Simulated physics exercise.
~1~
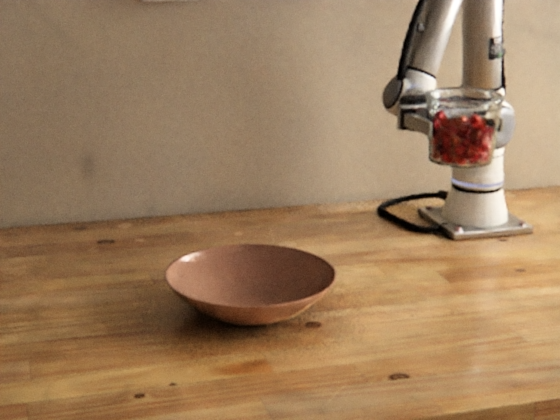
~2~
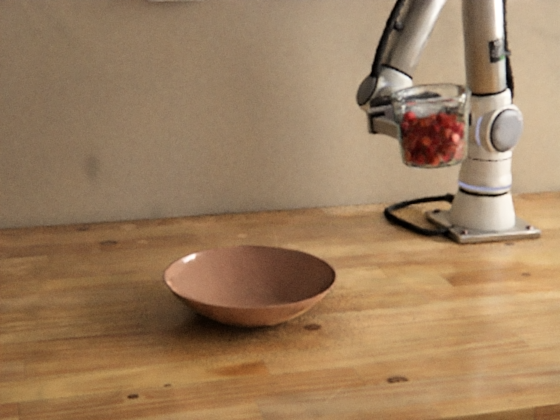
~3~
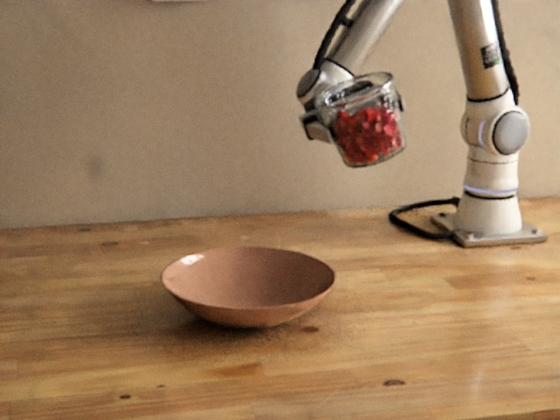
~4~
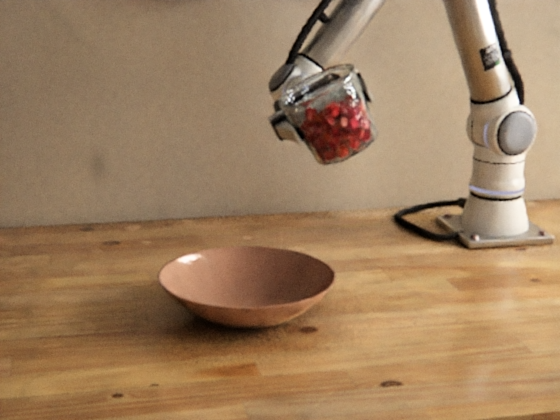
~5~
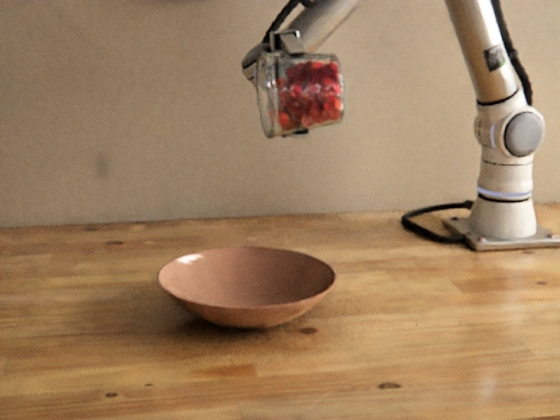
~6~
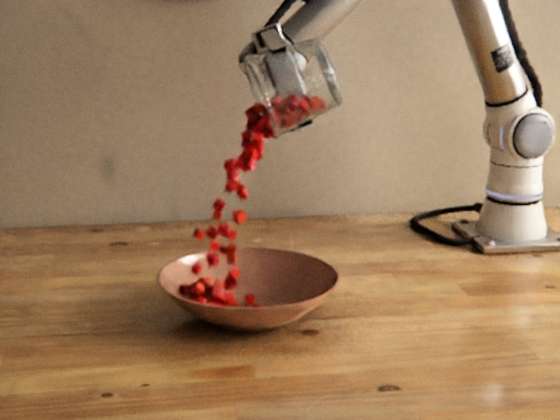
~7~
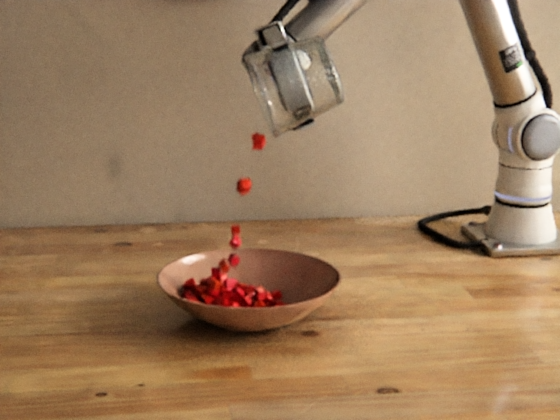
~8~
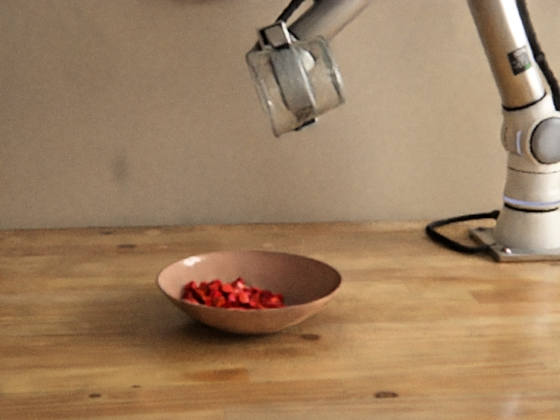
To begin with, a robot arm at the right holds a clear glass container of small red pieces upright, while a shallow brownish-pink bowl sits on a wooden table. The arm swings the container to the left, and it begins to lean as it nears the bowl. It rises a little and tips onto its side above the bowl. The red pieces then spill from its mouth in a stream and drop into the bowl. The last few pieces trickle down, and the emptied container stays tilted in the air over a small red pile resting in the bowl.
